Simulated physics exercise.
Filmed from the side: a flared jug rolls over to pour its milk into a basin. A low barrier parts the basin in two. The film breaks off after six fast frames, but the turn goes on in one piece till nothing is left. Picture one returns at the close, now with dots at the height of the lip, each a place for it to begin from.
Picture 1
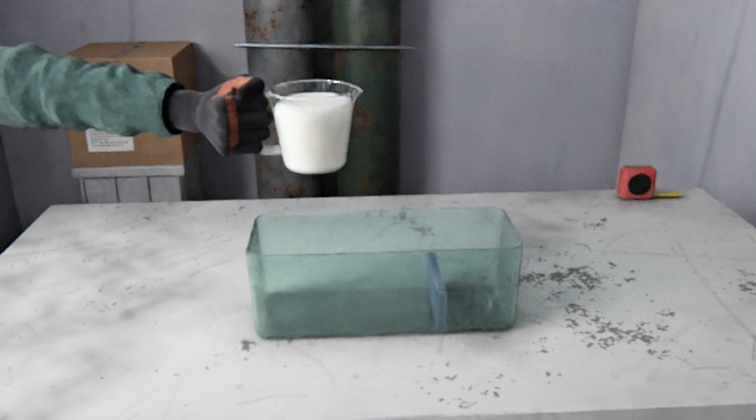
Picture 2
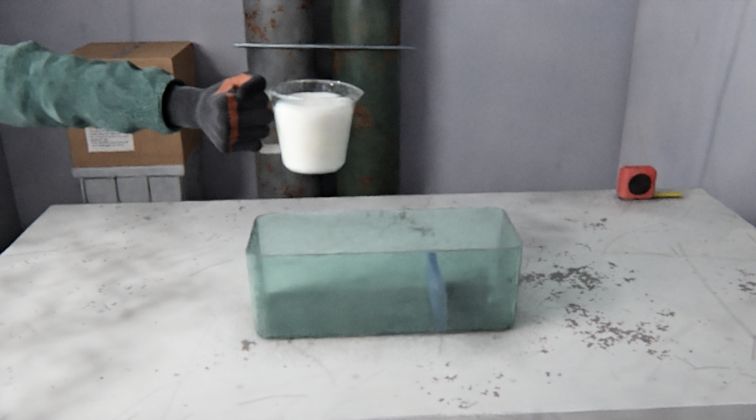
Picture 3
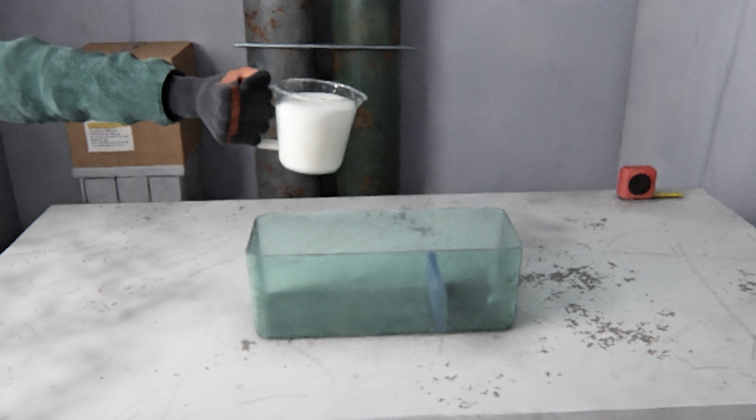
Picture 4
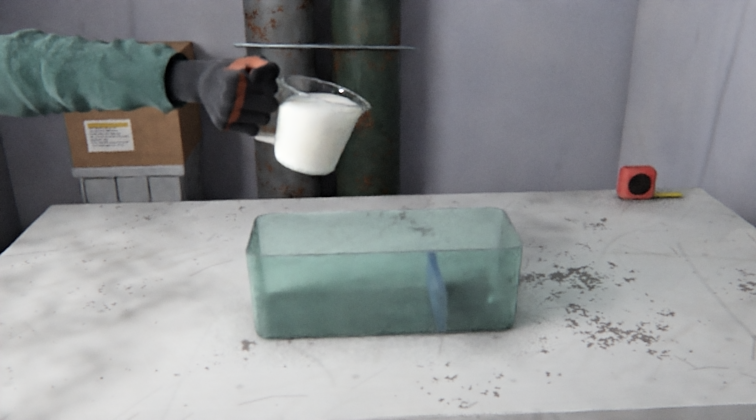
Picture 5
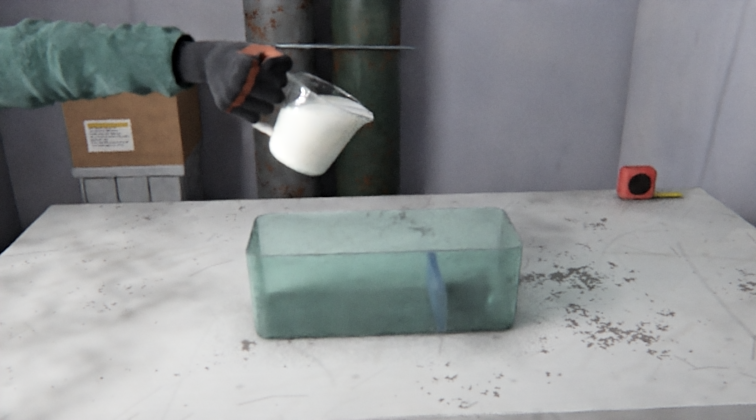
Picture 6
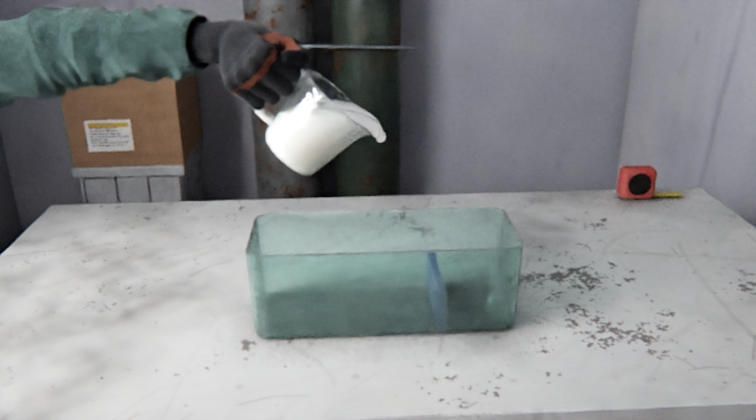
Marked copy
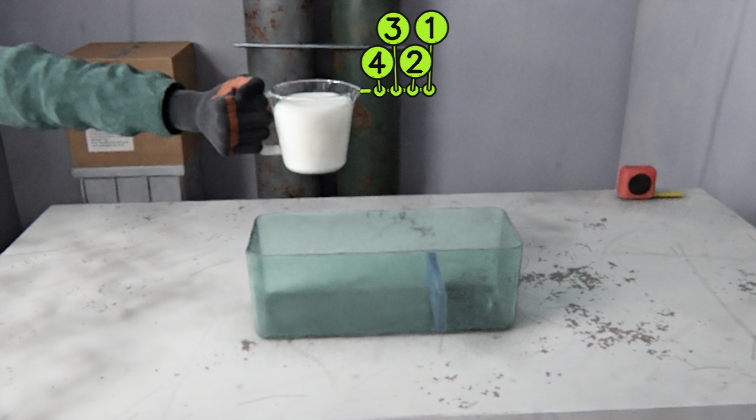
We see a gloved hand holding a clear jug of milk above a greenish basin with a low barrier inside; the hand tilts the jug gradually to the right until milk begins to pass over its lip.
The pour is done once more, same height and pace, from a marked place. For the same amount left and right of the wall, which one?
Spot 3 does it best.
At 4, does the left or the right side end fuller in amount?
The left side.
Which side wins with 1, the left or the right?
More ends on the right.
In lime, 1 at (429, 89); 2 at (412, 89); 3 at (396, 90); 4 at (379, 90).
Choosing 1, about 18 % ends left of the wall and 79 % right of it; 3 % is lost outside.
Choosing 2, about 19 % ends left of the wall and 79 % right of it.
Choosing 3, about 51 % ends left of the wall and 48 % right of it.
Choosing 4, about 77 % ends left of the wall and 20 % right of it; 3 % is lost outside.
